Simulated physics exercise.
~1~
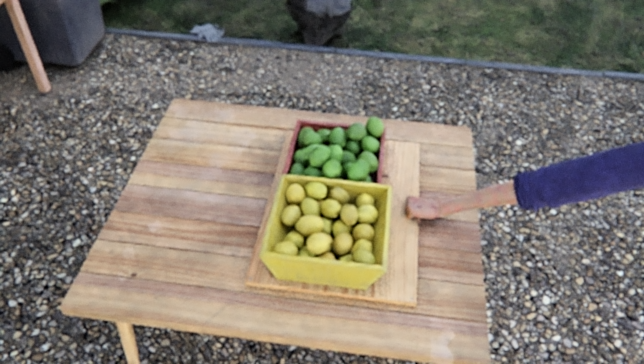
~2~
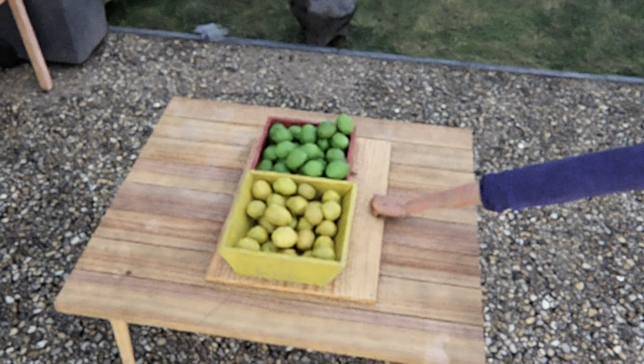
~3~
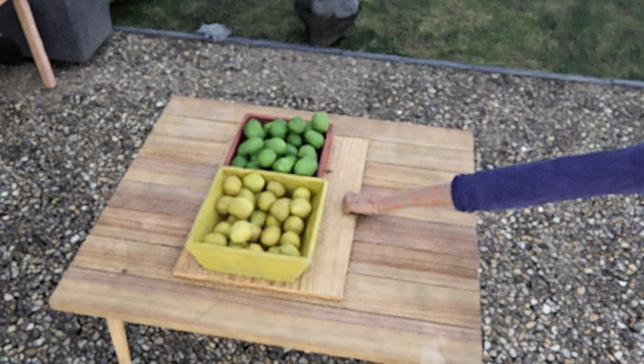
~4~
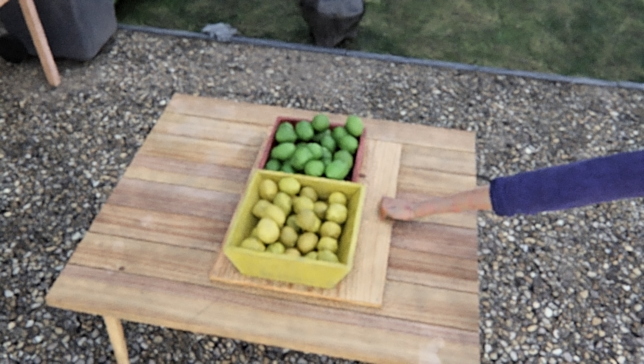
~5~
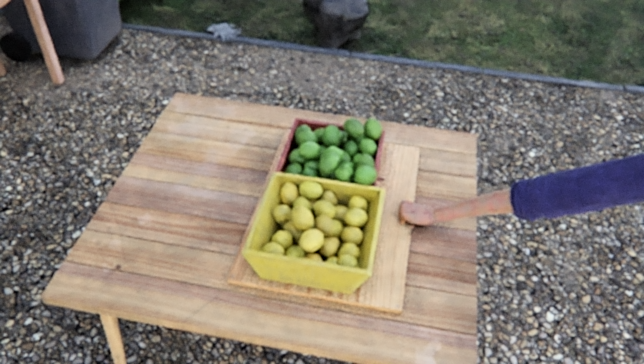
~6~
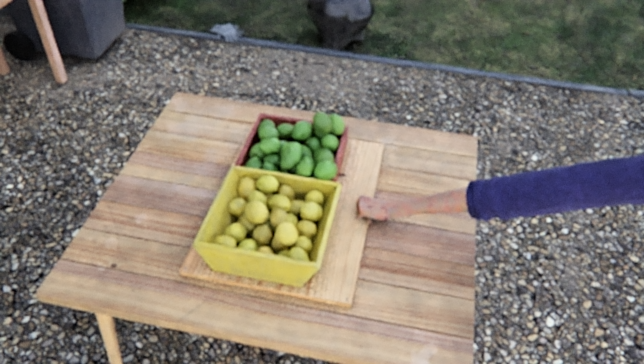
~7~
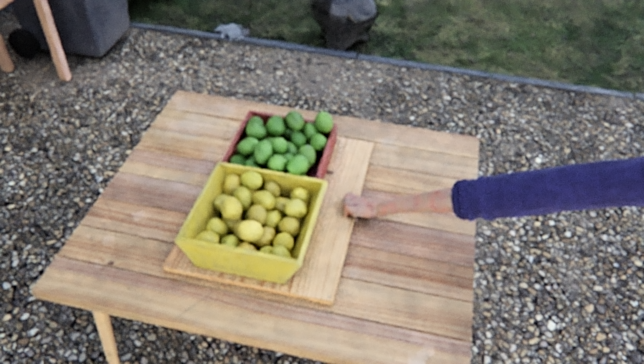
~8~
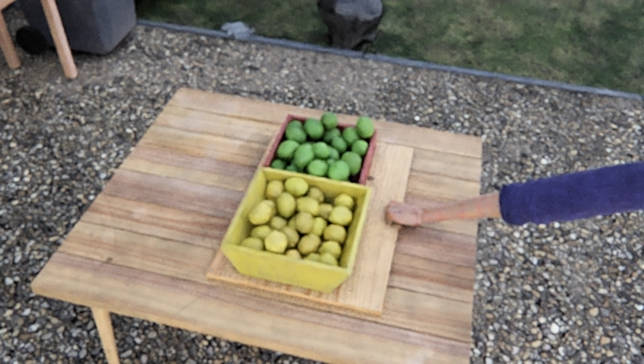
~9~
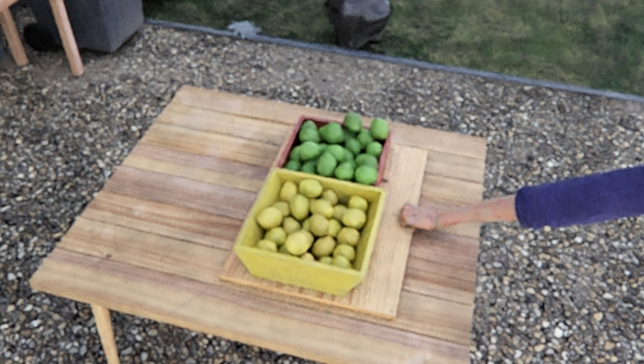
A yellow tub of lemons and a red tub of limes slid left and then back right, twice over, as a hand in a purple sleeve moved their board across a wooden table, and the fruit was still in both tubs at the end.
